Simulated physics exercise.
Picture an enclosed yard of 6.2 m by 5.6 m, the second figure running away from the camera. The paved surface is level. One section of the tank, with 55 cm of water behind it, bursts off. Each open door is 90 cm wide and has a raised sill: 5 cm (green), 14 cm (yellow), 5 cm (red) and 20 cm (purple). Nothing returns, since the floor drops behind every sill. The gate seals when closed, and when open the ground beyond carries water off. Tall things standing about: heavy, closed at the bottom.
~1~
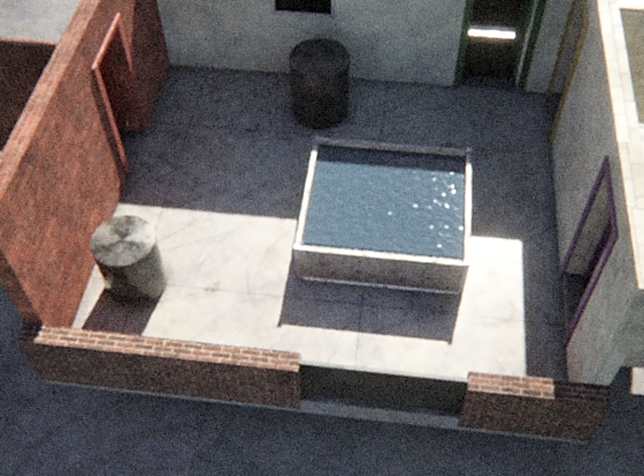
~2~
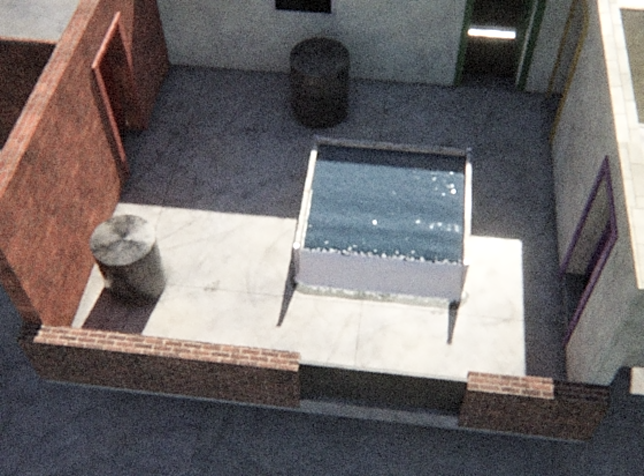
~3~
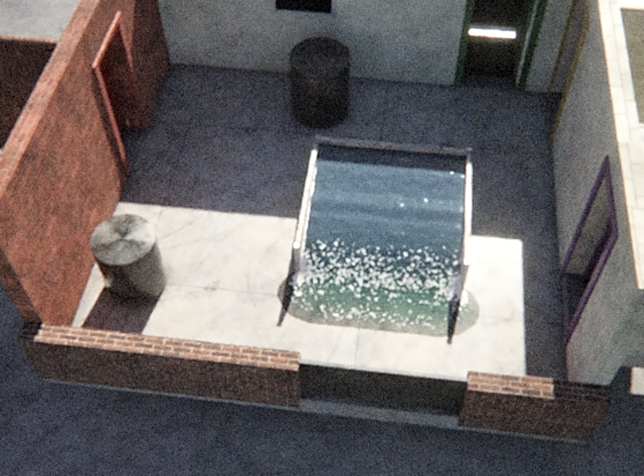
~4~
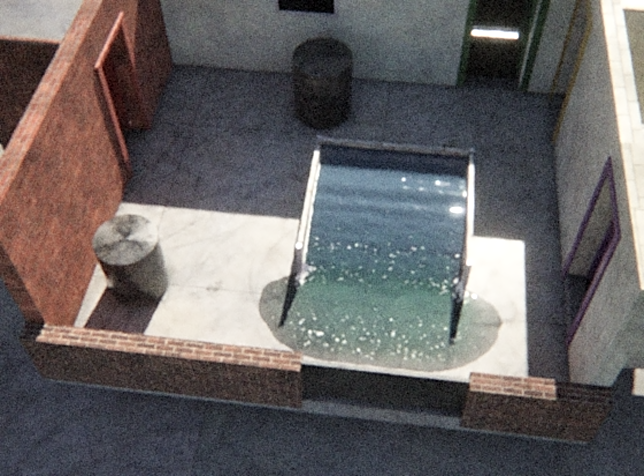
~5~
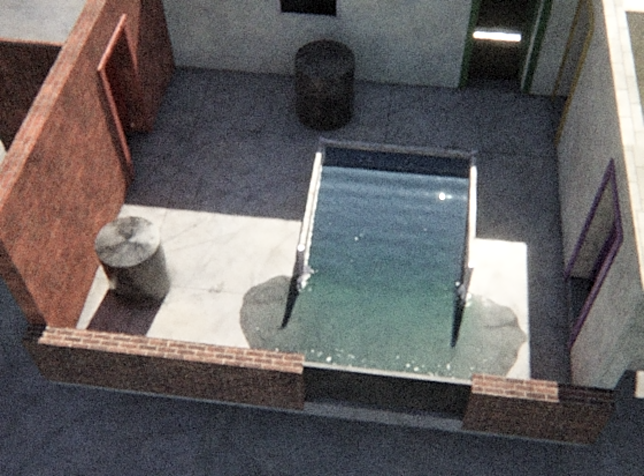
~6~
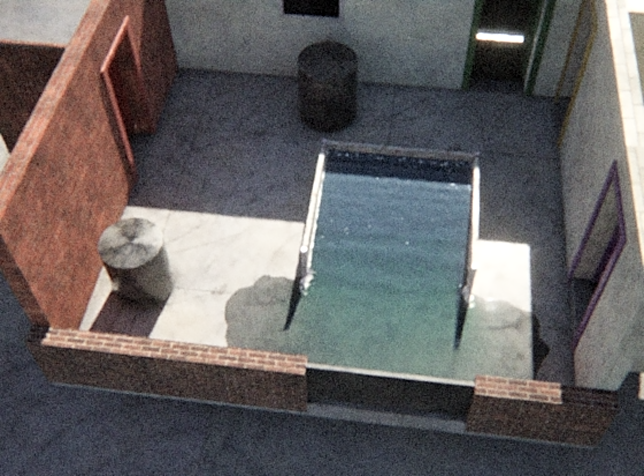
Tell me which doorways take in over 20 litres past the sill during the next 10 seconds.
Within those 10 seconds, the green door takes in over 20 litres; the yellow door takes in no more than that; the red door takes in no more than that; the purple door takes in no more than that.
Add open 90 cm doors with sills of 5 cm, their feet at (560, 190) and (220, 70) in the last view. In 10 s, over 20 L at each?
Within it, exceeded.
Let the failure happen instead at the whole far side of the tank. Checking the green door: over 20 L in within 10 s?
Green: Exceeds.
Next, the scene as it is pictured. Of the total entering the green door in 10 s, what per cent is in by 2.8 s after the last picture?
That works out near 0%.
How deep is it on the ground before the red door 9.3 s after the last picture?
The depth there is near 6.5 cm.
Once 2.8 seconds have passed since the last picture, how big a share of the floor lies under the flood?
55 %.
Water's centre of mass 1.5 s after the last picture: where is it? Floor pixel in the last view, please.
Near (378, 311).
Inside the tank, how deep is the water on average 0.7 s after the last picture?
Roughly 28 centimetres.
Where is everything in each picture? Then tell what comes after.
The first frame shows still water, 55 cm deep, in the tank at (387, 201).
In the second frame, water pours out at (379, 274) and has run 1.1 m, to (461, 298); typically 10 cm deep outside, 55 cm at the tank's back.
In the third frame, the front is at (470, 315), 1.3 m from the gap at (380, 275); 1.5 m2 of floor is under water; 55 cm left at the back of the tank.
In the fourth frame, the front is at (481, 345), 1.6 m from the gap at (382, 276); 2.9 m2 of floor is under water; 55 cm left at the back of the tank.
In the fifth frame, the front is at a hidden place, 1.9 m from the gap at (384, 278); 4.4 m2 of floor is under water; 52 cm left at the back of the tank.
In the sixth frame, the front is at a hidden place, 2.2 m from the gap at (387, 280); 4.9 m2 of floor is under water; 46 cm left at the back of the tank.
Then, 0.7 s after the last picture water covers 20 % of the floor and is deepest (40 cm) near (373, 366); green door not reached, yellow door not reached, red door not reached, purple door not reached.
Then, 1.5 s after the last picture water covers 30 % of the floor and is deepest (42 cm) near (568, 415); green door not reached, yellow door not reached, red door not reached, purple door 12 cm at the sill, 0 L in.
Then, 2.8 s after the last picture water covers 55 % of the floor and is deepest (28 cm) near (88, 309); green door not reached, yellow door 2 cm at the sill, 0 L in, red door 2 cm at the sill, 0 L in, purple door 18 cm at the sill, 0 L in.
Then, 5.3 s after the last picture water covers 85 % of the floor and is deepest (16 cm) near (504, 93); green door 13 cm at the sill, 110 L in, yellow door 10 cm at the sill, 0 L in, red door 6 cm at the sill, 0 L in, purple door 9 cm at the sill, 1 L in.
Then, 9.3 s after the last picture water covers 100 % of the floor and is deepest (14 cm) near (179, 68); green door 6 cm at the sill, 179 L in, yellow door 6 cm at the sill, 1 L in, red door 6 cm at the sill, 2 L in, purple door 6 cm at the sill, 1 L in.
